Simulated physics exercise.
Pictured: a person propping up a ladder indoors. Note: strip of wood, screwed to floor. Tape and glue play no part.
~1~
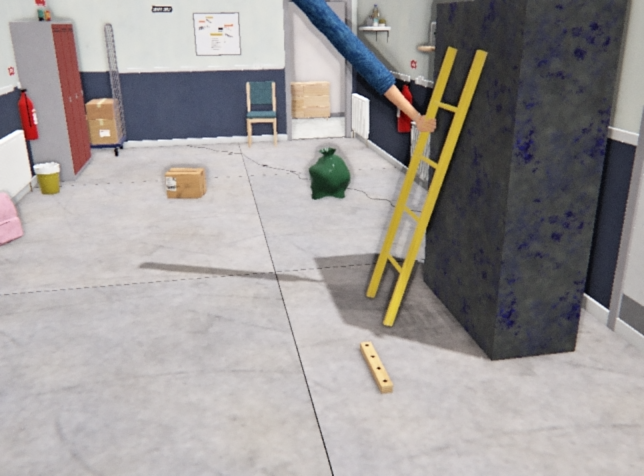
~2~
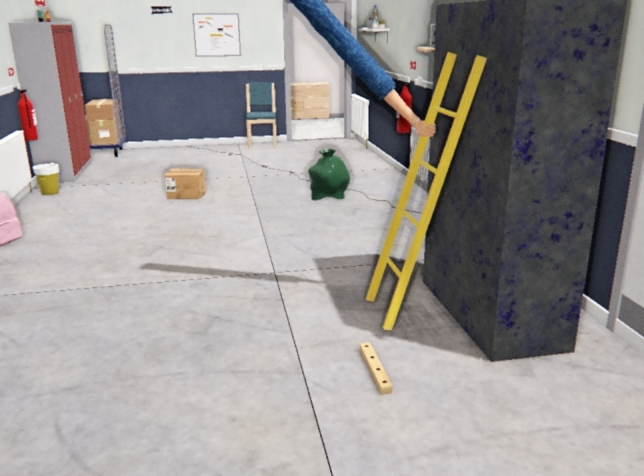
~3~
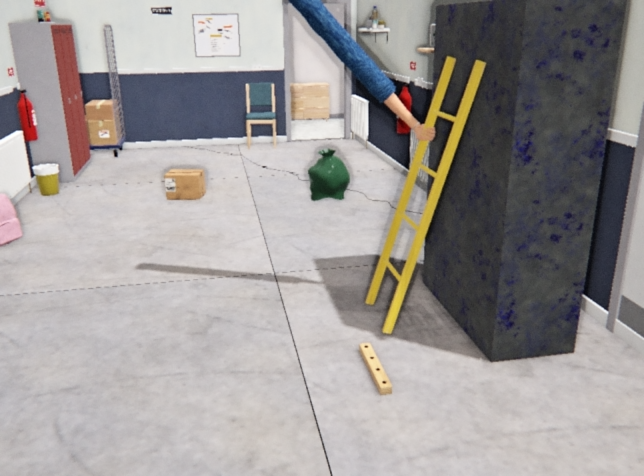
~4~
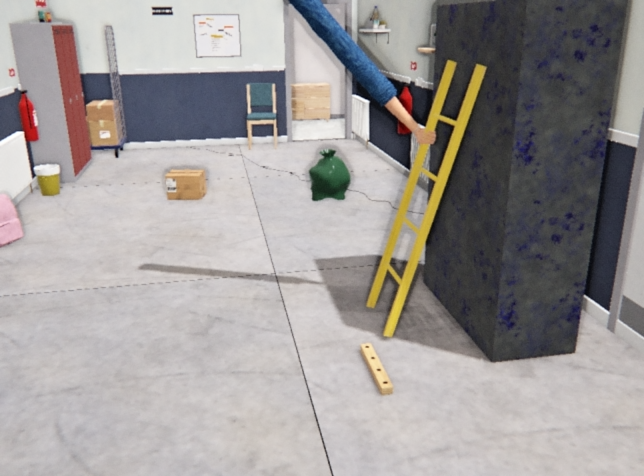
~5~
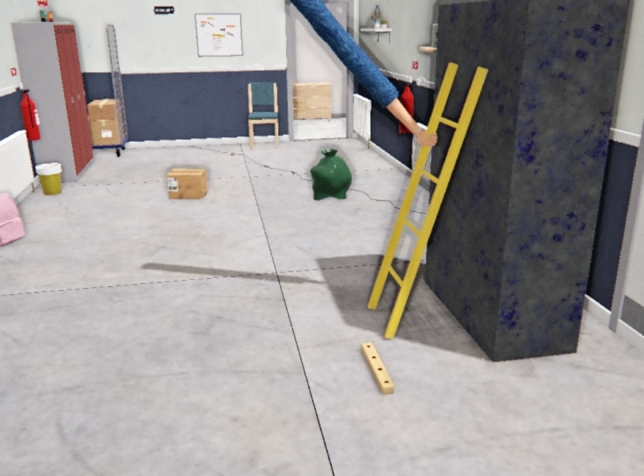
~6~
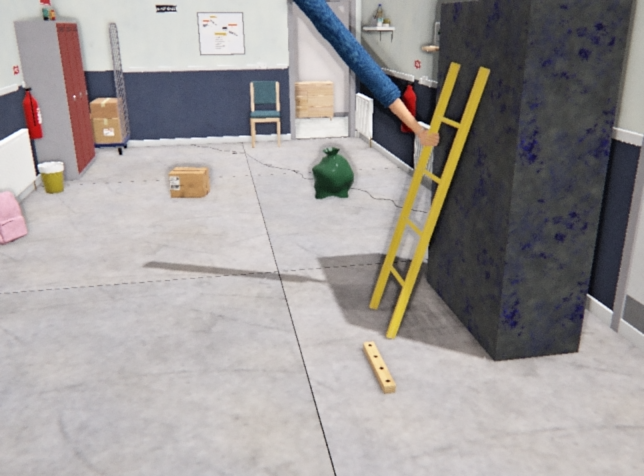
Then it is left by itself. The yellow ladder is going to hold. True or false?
True.
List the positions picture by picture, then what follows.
The first frame shows still on the way; yellow ladder (420, 188); batten (376, 366).
The second frame shows still on the way; yellow ladder (419, 193); batten (375, 367).
The third frame shows still on the way; yellow ladder (419, 196); batten (375, 367).
The fourth frame shows still on the way; yellow ladder (420, 200); batten (376, 368).
The fifth frame shows still on the way; yellow ladder (421, 202); batten (377, 367).
The sixth frame shows in place, still held; yellow ladder (423, 202); batten (378, 366).
Then, 0.28 s after the last picture, yellow ladder at rest near (423, 202).
At rest, the yellow ladder holds its place, near (423, 202).
